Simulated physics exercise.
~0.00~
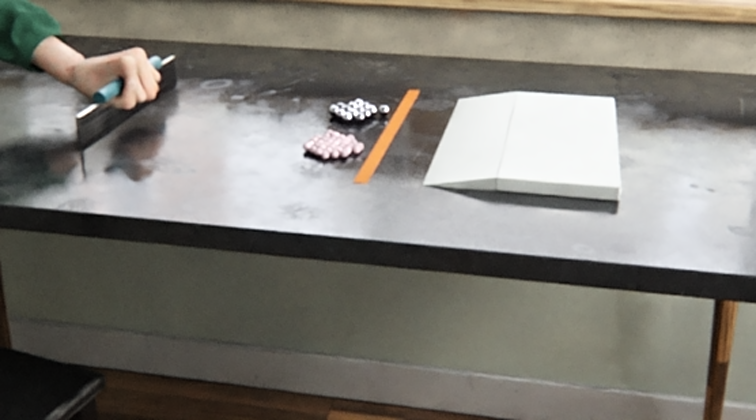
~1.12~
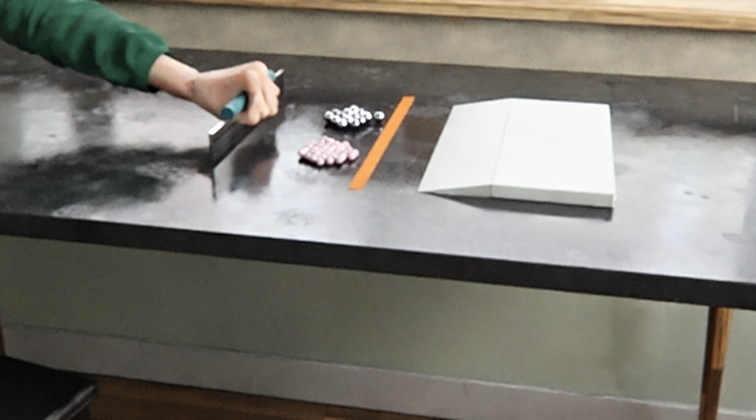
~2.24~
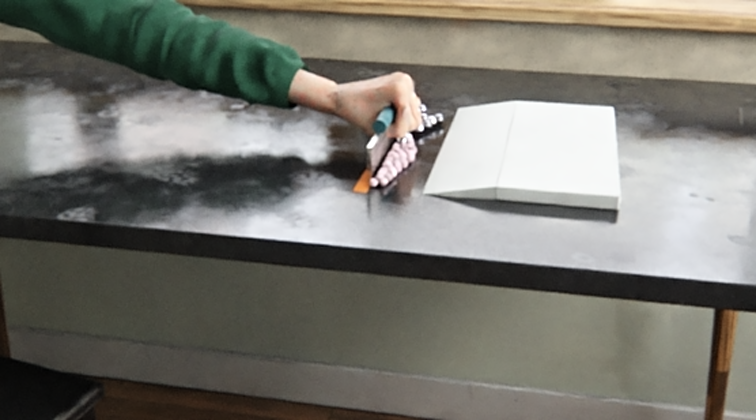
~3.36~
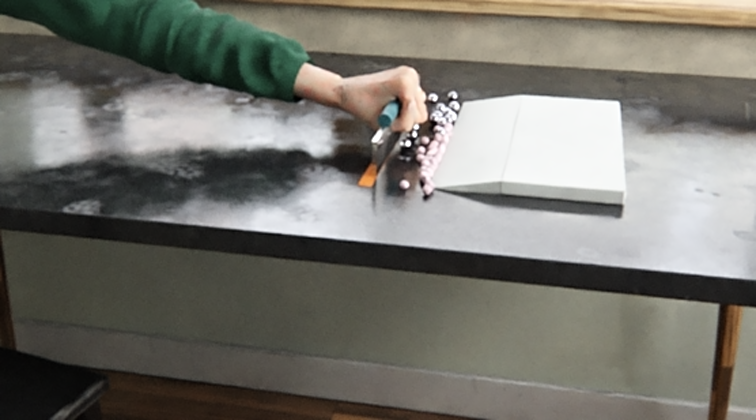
A hand slides a scraper right, pushing two bead piles up against the white ramp's edge.
